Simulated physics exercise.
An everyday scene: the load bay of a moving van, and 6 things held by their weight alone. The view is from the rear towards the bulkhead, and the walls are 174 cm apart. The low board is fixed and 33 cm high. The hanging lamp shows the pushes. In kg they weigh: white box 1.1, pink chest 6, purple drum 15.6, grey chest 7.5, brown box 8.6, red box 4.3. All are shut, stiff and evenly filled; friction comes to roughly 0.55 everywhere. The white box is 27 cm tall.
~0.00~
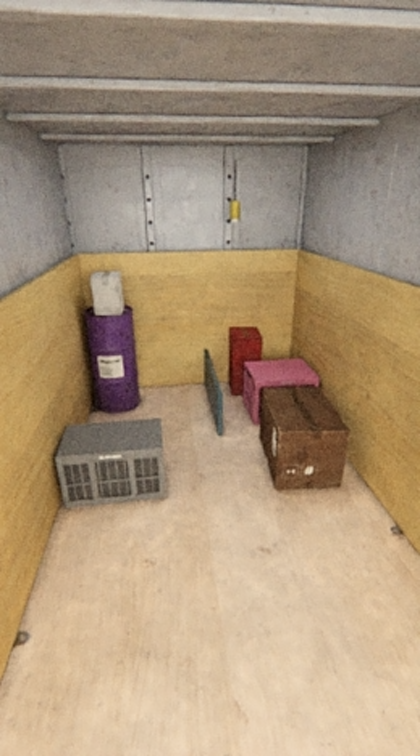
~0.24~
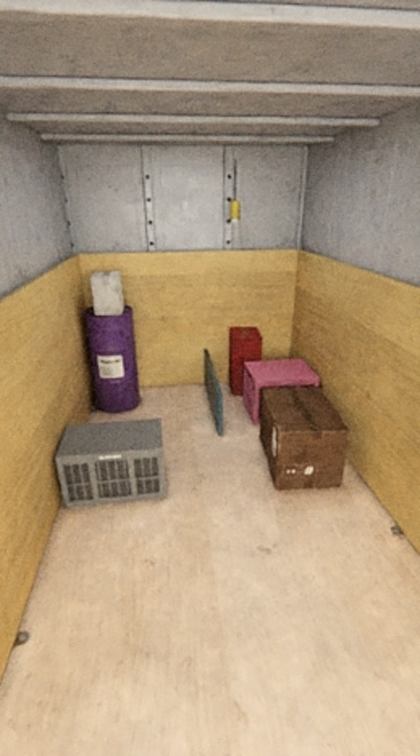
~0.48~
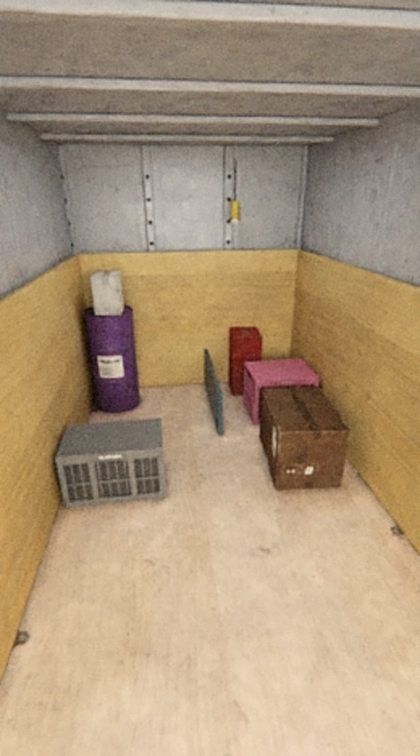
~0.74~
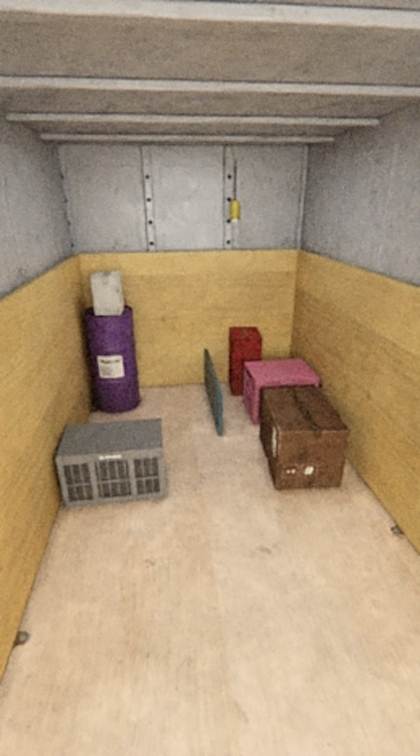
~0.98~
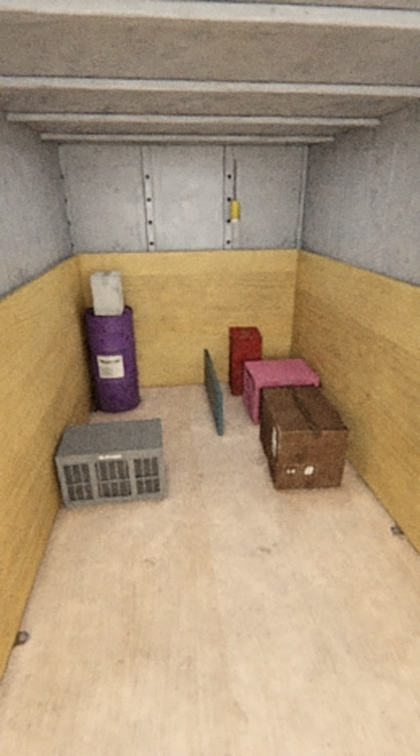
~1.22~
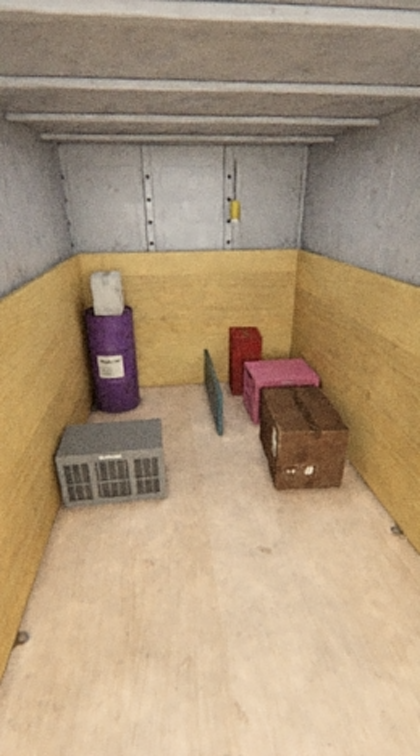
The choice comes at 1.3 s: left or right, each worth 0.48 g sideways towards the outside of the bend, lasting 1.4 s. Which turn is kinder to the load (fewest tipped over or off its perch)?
Fewer things are lost with the right turn.
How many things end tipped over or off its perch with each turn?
Left: 3; right: 0.
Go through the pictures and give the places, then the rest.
The first frame shows smooth; white box (108, 293); pink chest (279, 390).
The second frame shows force 0.40 g jolt; brown box (299, 435); red box (244, 361).
The third frame shows force 0.43 g jolt; purple drum (114, 359); grey chest (115, 461).
The fourth frame shows smooth; brown box (299, 435); red box (244, 361).
The fifth frame shows smooth; purple drum (114, 359); grey chest (115, 461).
The sixth frame shows smooth; white box (108, 293); pink chest (279, 390).
Turning left. Around 2.12 s, force 0.48 g right; white box at 13° to upright near (136, 290); purple drum at 13° to upright; red box at 7° to upright.
Around 2.32 s, force 0.48 g right; white box at 31° to upright near (178, 298); purple drum at 31° to upright; red box at 22° to upright.
Around 2.52 s, force 0.35 g right; white box now off its perch; purple drum at 59° to upright; red box at 41° to upright.
Finally (3.3 s), off its perch, white box; on their side or leaning hard in the back, purple drum and red box; the other 3 still in place (within 15 cm). In the last view, white box near (243, 349), pink chest near (279, 390).
Turning right instead, nothing is lost, 0 of 6 in all.
